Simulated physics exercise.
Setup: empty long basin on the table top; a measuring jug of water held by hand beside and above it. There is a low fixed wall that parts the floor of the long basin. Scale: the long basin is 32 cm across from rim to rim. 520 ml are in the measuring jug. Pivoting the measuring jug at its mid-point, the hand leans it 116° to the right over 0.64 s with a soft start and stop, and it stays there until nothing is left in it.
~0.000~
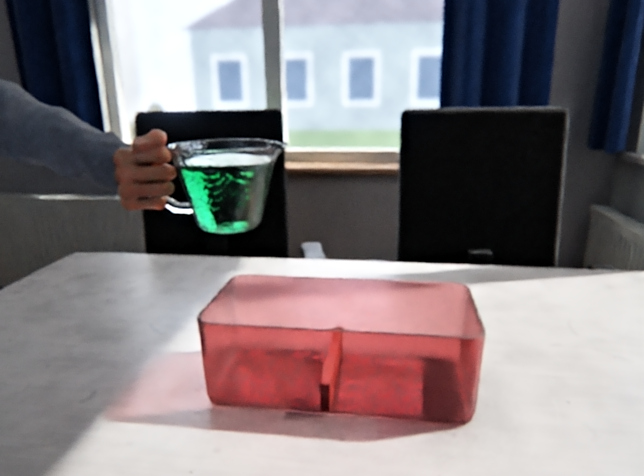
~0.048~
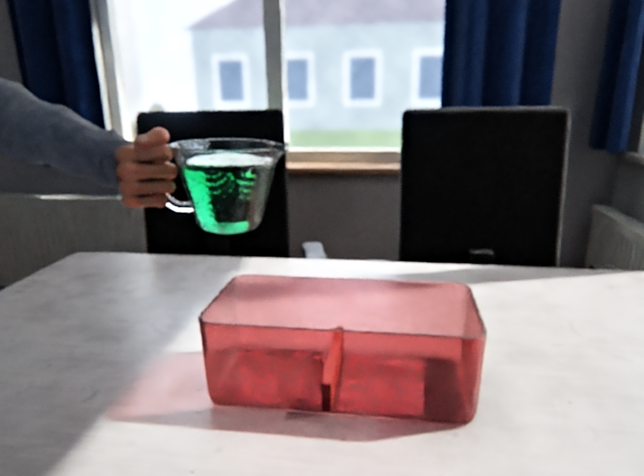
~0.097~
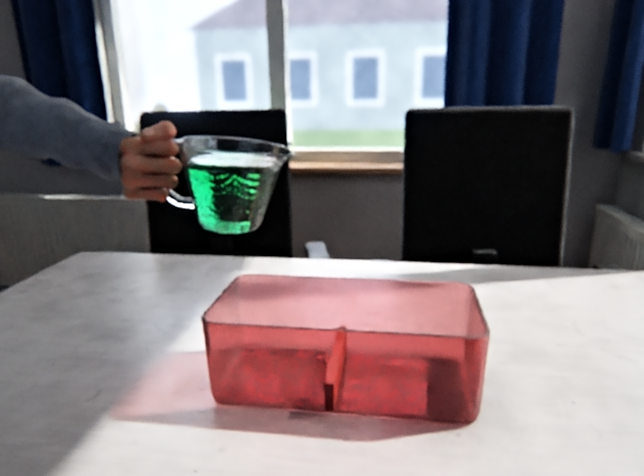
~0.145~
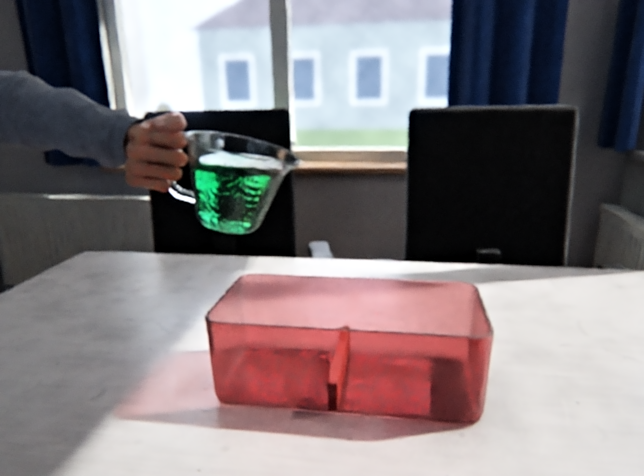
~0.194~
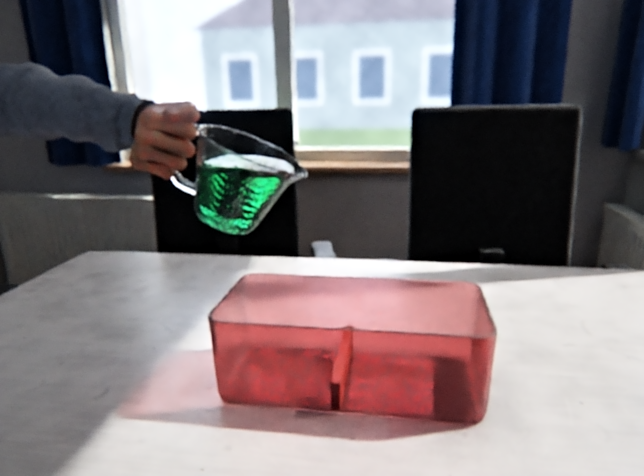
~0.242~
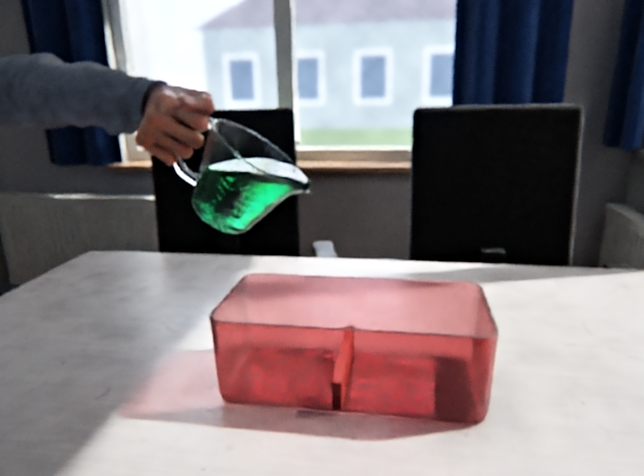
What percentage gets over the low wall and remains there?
38 %.
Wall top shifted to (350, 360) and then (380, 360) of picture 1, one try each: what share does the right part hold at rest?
Respectively 25 and 15 %.
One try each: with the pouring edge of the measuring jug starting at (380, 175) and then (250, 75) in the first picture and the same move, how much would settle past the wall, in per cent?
About 85 %, then about 15 %.
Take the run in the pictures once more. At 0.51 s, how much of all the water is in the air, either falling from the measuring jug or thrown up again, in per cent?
About 30 per cent.
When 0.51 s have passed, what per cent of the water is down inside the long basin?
Near 44 in a hundred.
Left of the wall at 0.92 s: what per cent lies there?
Roughly 58 per cent.
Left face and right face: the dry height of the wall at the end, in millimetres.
Left: Roughly 22 mm; right: Roughly 30 mm.
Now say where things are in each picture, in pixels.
In the first picture, tilt 0°; pouring edge (286, 146); surface from (183, 161) to (272, 161); the long basin's rim runs from (216, 297) to (476, 309); the wall's top is at (333, 353).
In the second picture, tilt 2°; pouring edge (289, 148); surface from (186, 160) to (274, 162).
In the third picture, tilt 6°; pouring edge (295, 154); surface from (191, 158) to (279, 164).
In the fourth picture, tilt 14°; pouring edge (302, 163); surface from (198, 158) to (286, 166).
In the fifth picture, tilt 24°; pouring edge (308, 176); surface from (205, 162) to (294, 169).
In the sixth picture, tilt 36°; pouring edge (310, 191); surface from (206, 170) to (305, 179); 2 per cent is over the edge.
After 0.51 s the tilt is 105° and 26 per cent is still to pour, 16 is left of the wall and 28 right of it.
After 0.71 s the tilt is 116° and 0 per cent is still to pour, 61 is left of the wall and 33 right of it.
After 0.92 s the tilt is 116° and 0 per cent is still to pour, 58 is left of the wall and 37 right of it.
After 1.14 s the tilt is 116° and 0 per cent is still to pour, 59 is left of the wall and 38 right of it.
In the end 59 per cent lies left of the wall, 38 right of it and 4 outside.
